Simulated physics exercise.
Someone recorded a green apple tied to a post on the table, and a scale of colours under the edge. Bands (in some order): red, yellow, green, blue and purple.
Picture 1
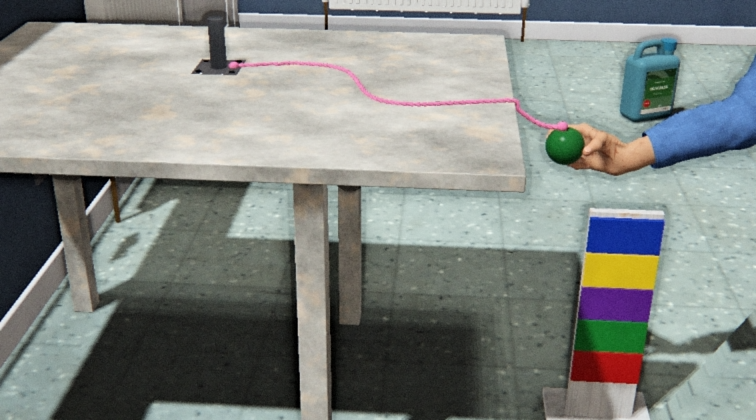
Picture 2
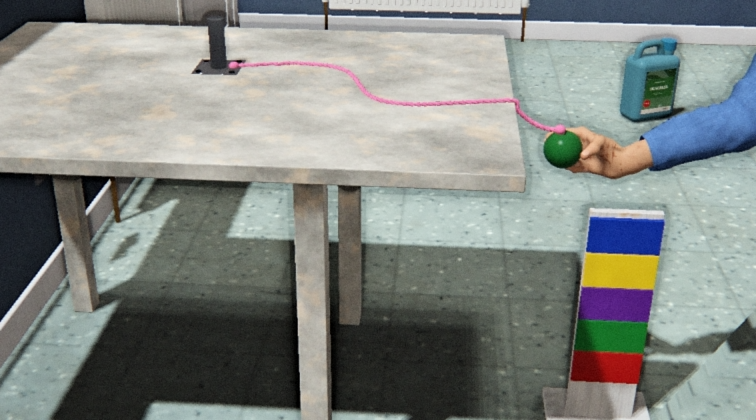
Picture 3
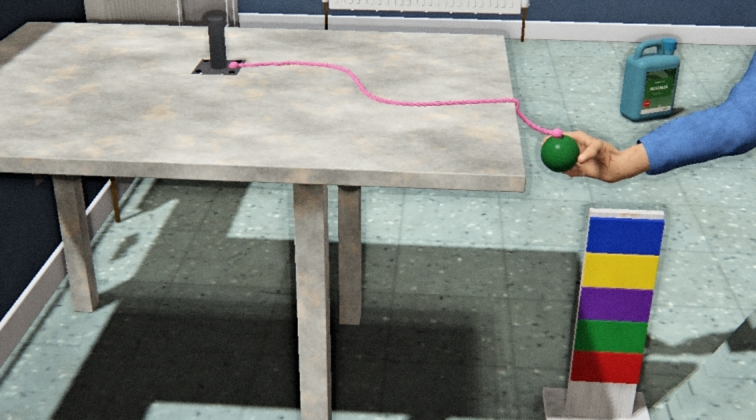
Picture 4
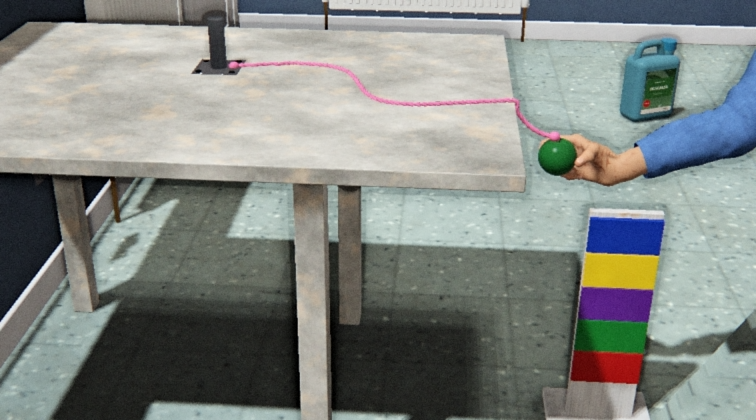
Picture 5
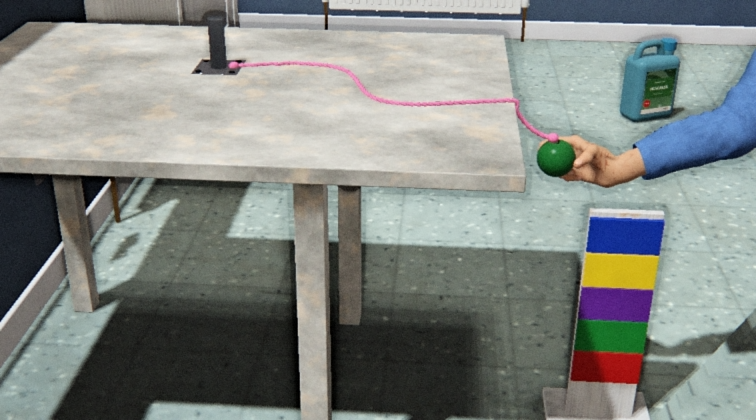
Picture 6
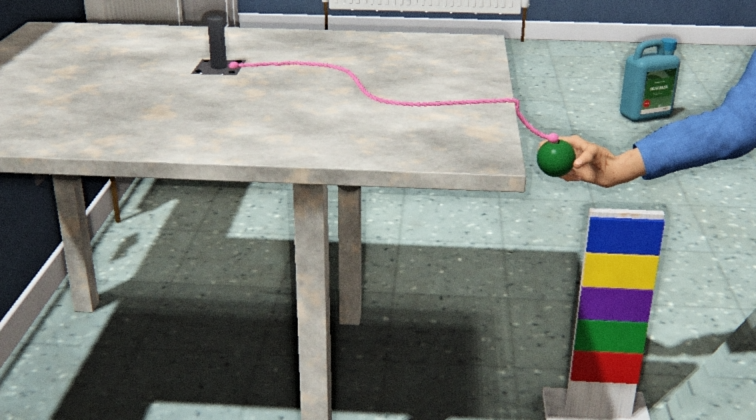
A hand in a blue sleeve holds a small round green object just off the right edge of a mottled grey table, seen from slightly above in a tiled room. A pink cord links it to a dark post, with a blue, yellow, purple, green and red striped board below and a teal jug behind. The hand lowers the object slightly leftward, then stays nearly still, while the view remains fixed.
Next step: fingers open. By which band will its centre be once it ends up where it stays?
By the blue band.
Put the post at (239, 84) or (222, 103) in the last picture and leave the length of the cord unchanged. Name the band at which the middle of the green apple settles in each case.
It comes out yellow the first time and yellow the second time.
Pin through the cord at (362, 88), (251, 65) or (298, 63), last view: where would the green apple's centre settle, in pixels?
Pixel spots, one per try: About (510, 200), (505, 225), (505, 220).
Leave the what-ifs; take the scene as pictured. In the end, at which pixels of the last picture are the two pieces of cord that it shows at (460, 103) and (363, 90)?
The first moves to (515, 108), the second to (407, 87).
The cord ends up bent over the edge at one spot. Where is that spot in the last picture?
Roughly (453, 103).
Soon after, apple near (516, 222); level with blue.
After that, apple near (509, 228); level with blue.
In the end, apple near (505, 230); level with blue. Its middle rests at the blue band.
